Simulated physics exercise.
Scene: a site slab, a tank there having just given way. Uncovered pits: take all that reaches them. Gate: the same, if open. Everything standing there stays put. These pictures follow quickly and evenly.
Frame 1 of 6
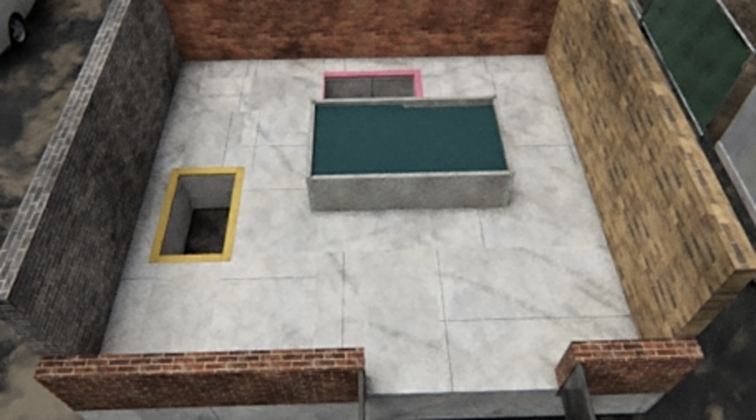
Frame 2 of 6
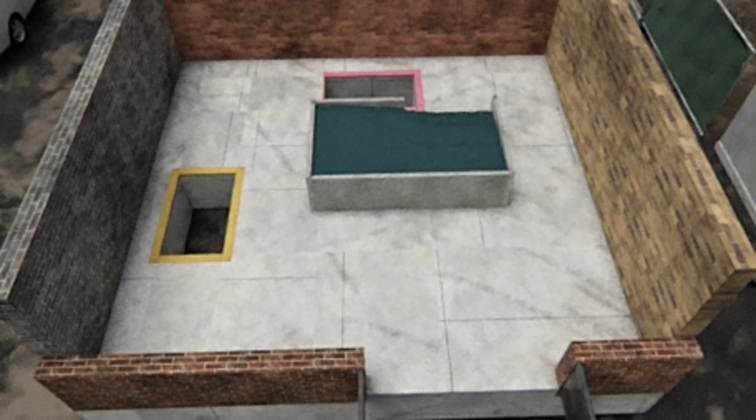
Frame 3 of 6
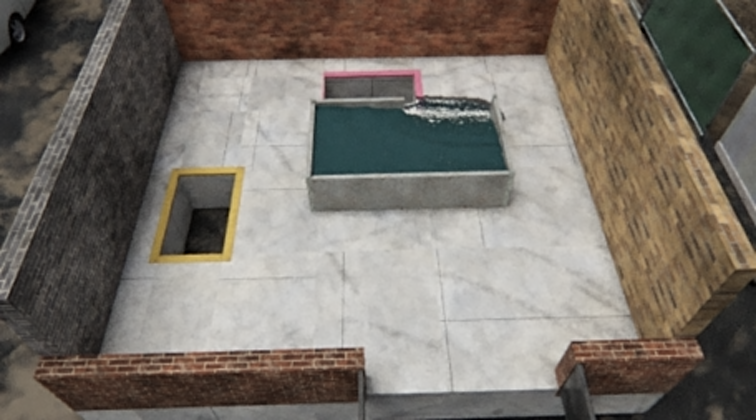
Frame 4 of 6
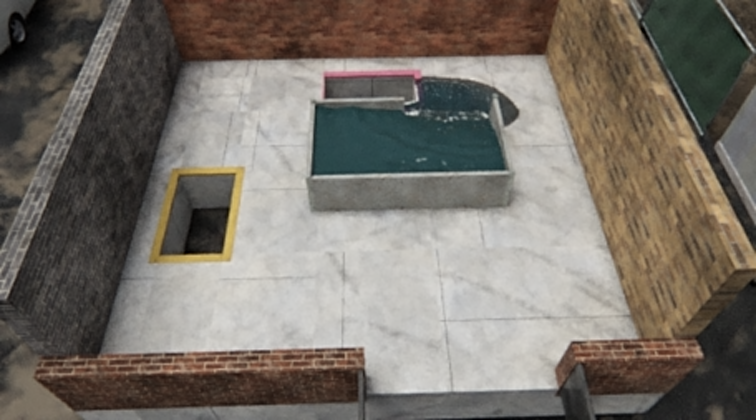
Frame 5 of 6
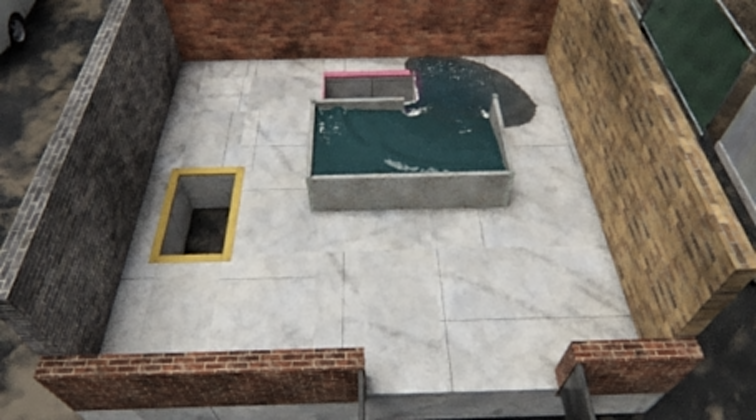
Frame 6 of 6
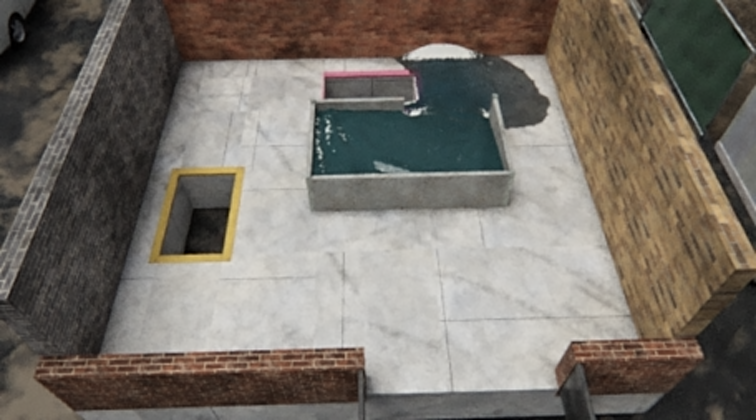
At first, dark green water sits still in a low concrete tank on a pale walled slab, near pink-edged and yellow-edged pits. Then the tank's far side gives way toward its right end, and water pours through the gap, spreading behind the tank in a dark, widening sheet toward the right.
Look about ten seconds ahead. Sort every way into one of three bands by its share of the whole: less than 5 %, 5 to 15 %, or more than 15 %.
Bands: The gate - 5 to 15 %; the pink pit - more than 15 %; the yellow pit - less than 5 %.
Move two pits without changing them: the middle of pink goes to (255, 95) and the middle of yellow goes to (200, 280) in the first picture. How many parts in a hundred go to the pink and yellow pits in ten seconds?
Pink has 25 parts of a hundred and yellow has 4.
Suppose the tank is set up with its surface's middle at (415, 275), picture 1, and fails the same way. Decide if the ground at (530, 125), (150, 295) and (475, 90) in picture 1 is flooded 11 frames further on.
Location one: Soaked; location two: Bone dry; location three: Soaked.
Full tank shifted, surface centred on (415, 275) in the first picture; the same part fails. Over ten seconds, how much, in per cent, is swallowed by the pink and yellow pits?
The pink pit gets 50 per cent and the yellow pit 2 per cent.
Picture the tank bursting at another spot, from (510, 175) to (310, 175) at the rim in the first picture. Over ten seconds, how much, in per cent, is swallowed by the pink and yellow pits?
Pink takes 0 in a hundred, yellow takes 12 in a hundred.
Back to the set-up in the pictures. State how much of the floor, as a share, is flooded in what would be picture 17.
I'd estimate some 20 per cent.
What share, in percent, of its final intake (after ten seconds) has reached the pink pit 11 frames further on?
I make it 25 per cent.
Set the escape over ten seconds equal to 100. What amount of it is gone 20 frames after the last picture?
That comes to 35 per cent, as I work it out.
A moment on, water covers 15 % of the floor; the gate 0 %, the pink pit 5 %, the yellow pit 0 %.
Next, water covers 20 % of the floor; the gate 0 %, the pink pit 9 %, the yellow pit 0 %.
Then, water covers 40 % of the floor; the gate 0 %, the pink pit 17 %, the yellow pit 0 %.
Later, water covers 55 % of the floor; the gate 4 %, the pink pit 27 %, the yellow pit 1 %.
In the end, water covers 80 % of the floor; the gate 11 %, the pink pit 36 %, the yellow pit 3 %.
